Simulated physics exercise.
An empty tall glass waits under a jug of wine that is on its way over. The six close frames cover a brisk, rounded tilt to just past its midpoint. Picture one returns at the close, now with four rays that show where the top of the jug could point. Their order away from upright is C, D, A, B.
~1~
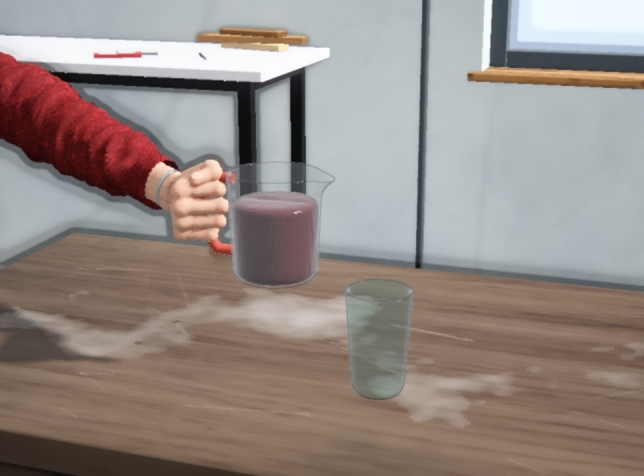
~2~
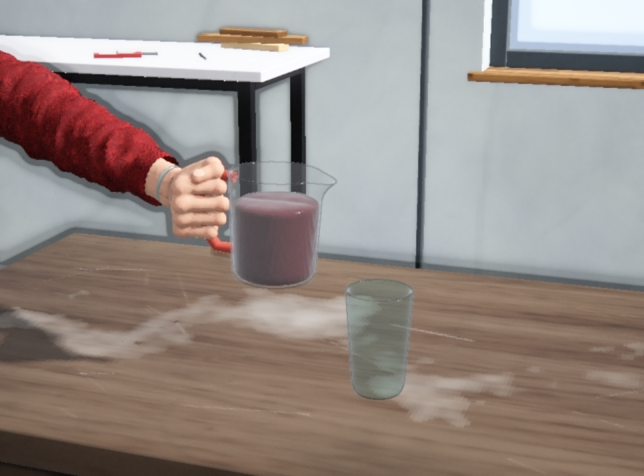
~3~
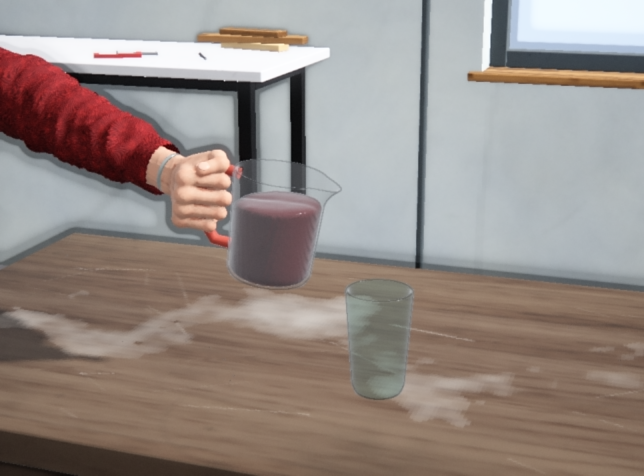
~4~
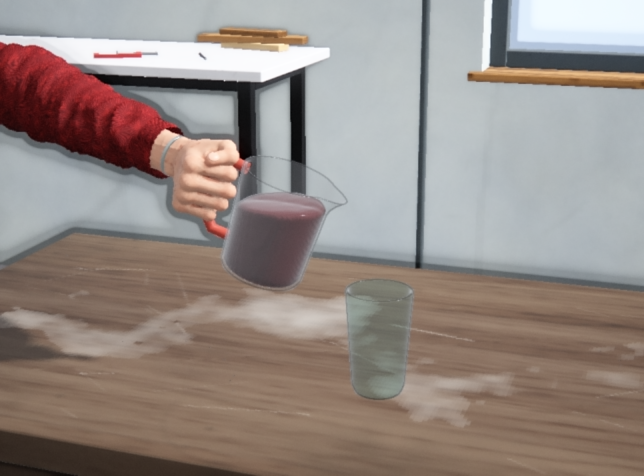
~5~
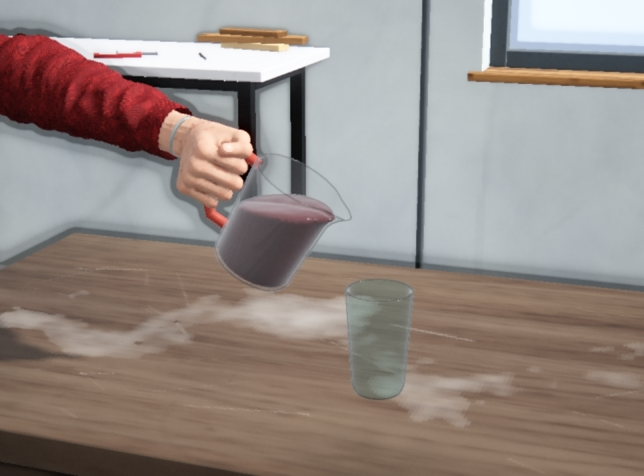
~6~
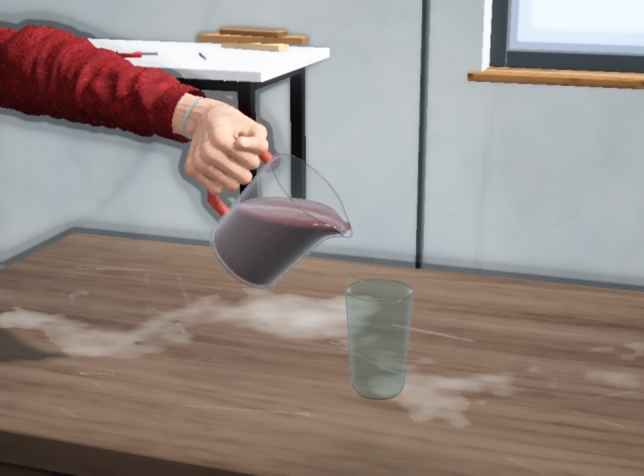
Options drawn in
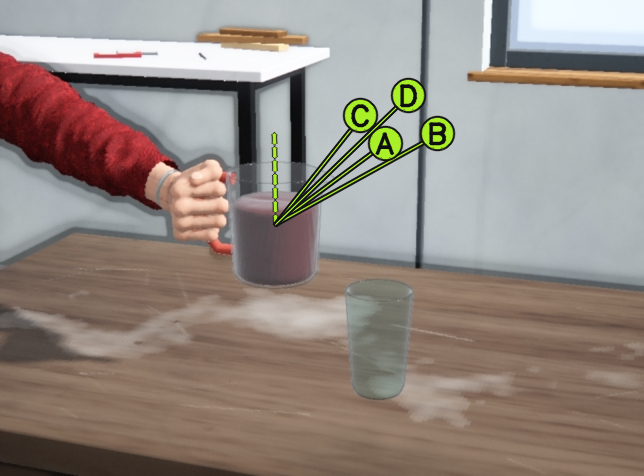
On a worn wooden table in a room stands an empty tall glass, while a hand in a red sleeve holds a jug of dark purplish-red liquid above it to the left, then rises slightly and tilts the jug steadily rightward.
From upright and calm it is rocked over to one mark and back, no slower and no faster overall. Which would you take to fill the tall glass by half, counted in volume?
B works best here.
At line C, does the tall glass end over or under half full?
Under.
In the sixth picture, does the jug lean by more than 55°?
No.
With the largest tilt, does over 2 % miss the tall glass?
No, it does not.
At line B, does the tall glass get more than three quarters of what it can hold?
No.
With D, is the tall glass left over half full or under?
Under.
On the marked copy, A at (371, 153); B at (422, 142); C at (350, 130); D at (396, 107).
Choosing A, the tall glass ends with about 32 % of what it can hold.
Choosing B, the tall glass ends with about 48 % of what it can hold.
Choosing C, the tall glass ends with about 9 % of what it can hold.
Choosing D, the tall glass ends with about 18 % of what it can hold.
